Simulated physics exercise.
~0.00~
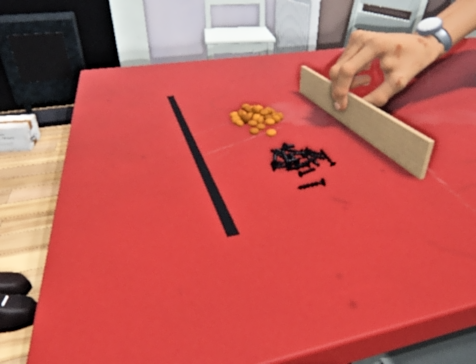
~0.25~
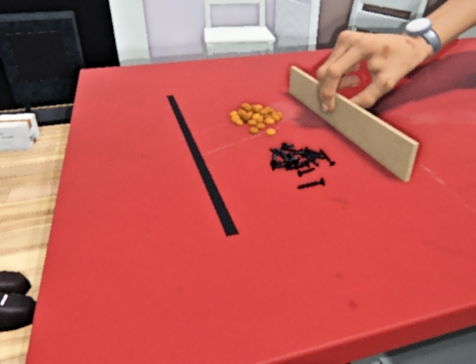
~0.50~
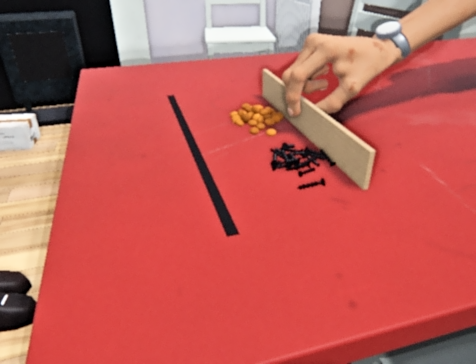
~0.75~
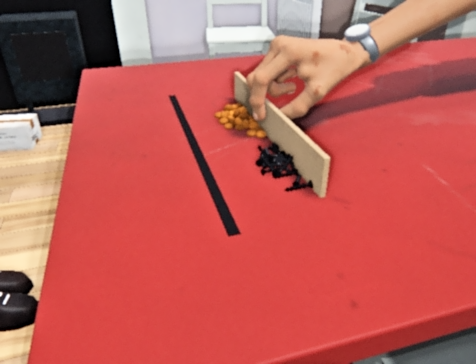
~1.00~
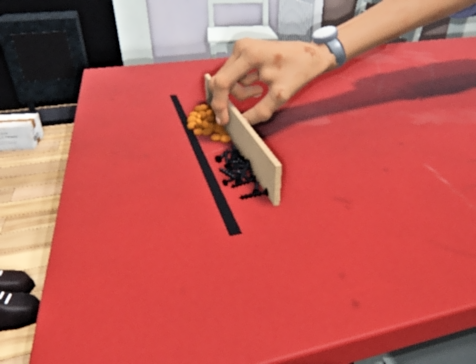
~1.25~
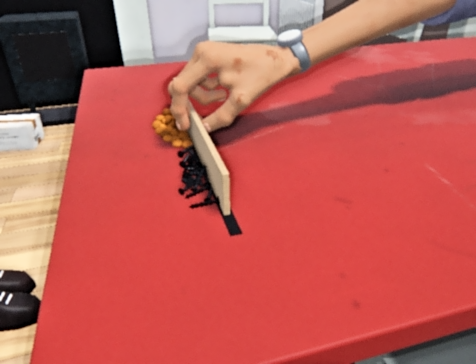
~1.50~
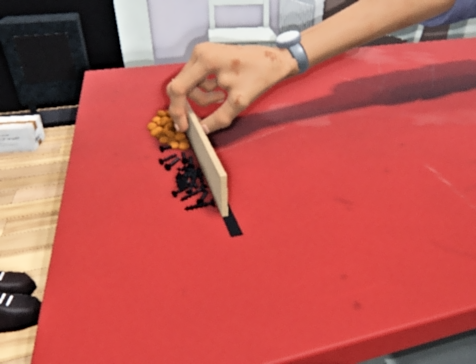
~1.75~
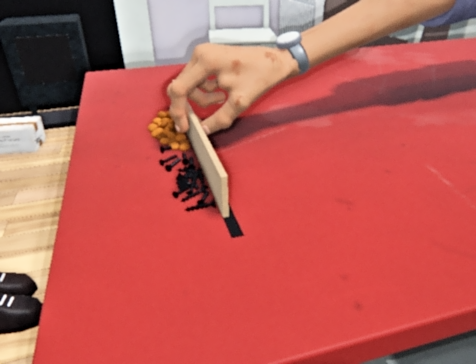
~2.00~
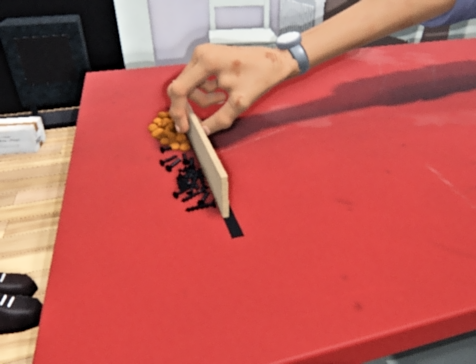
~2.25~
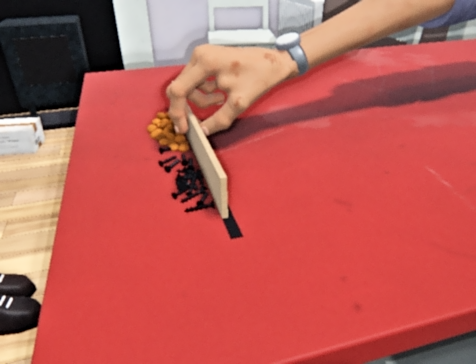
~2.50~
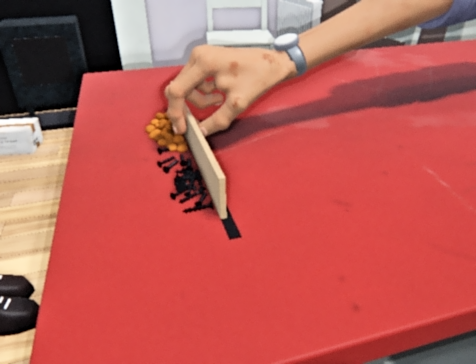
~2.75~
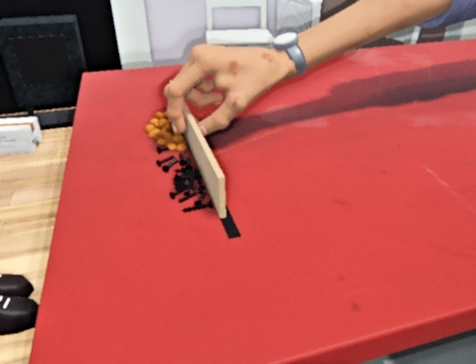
In the video, a hand slides an upright piece of card leftward across a red table, pushing a pile of black screws and a cluster of small orange pieces toward a strip of black tape. The card stops at the tape and stays there, with both piles still on the table.
